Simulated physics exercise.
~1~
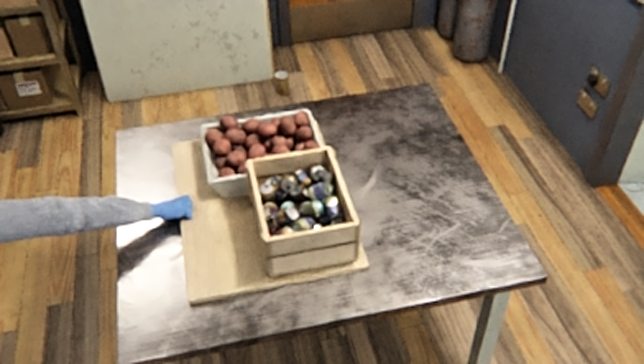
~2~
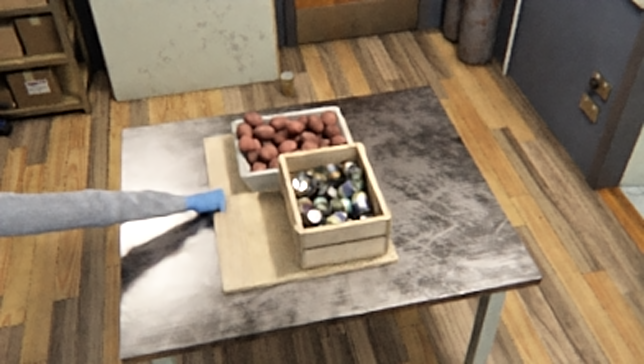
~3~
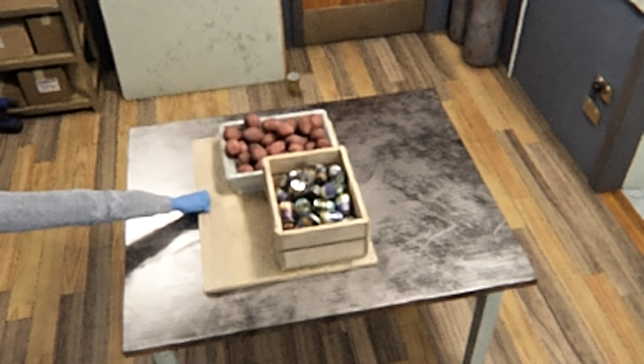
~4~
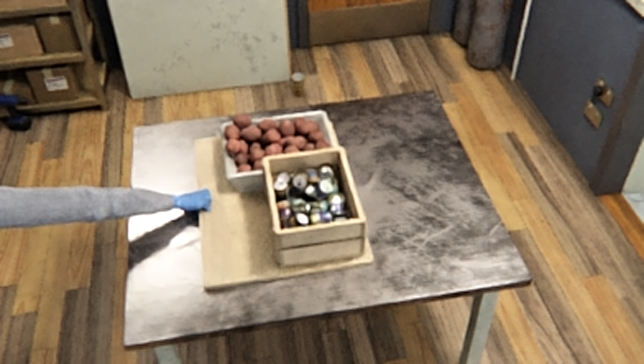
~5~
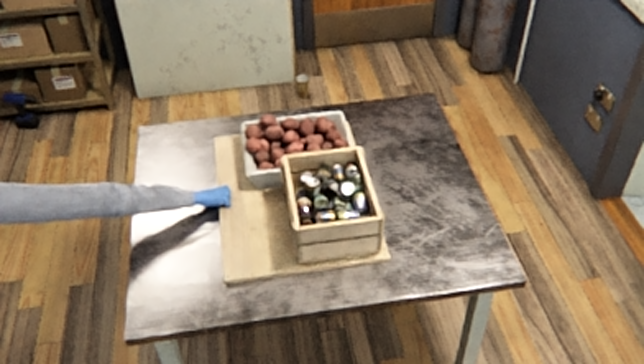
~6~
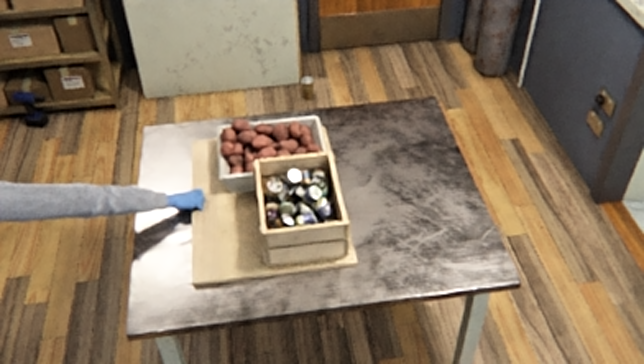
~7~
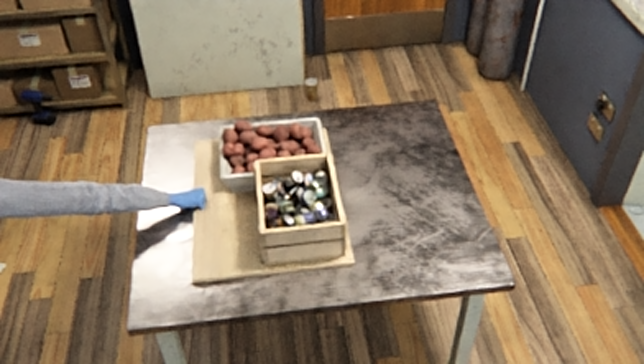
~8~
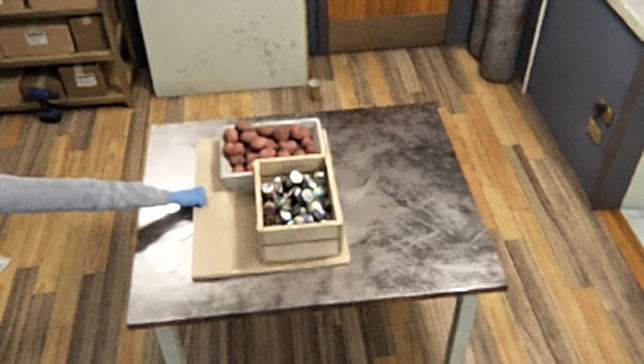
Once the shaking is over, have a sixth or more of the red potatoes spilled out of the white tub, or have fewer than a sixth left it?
Fewer than a sixth of the red potatoes leave the white tub. In fact, they all stay inside it.
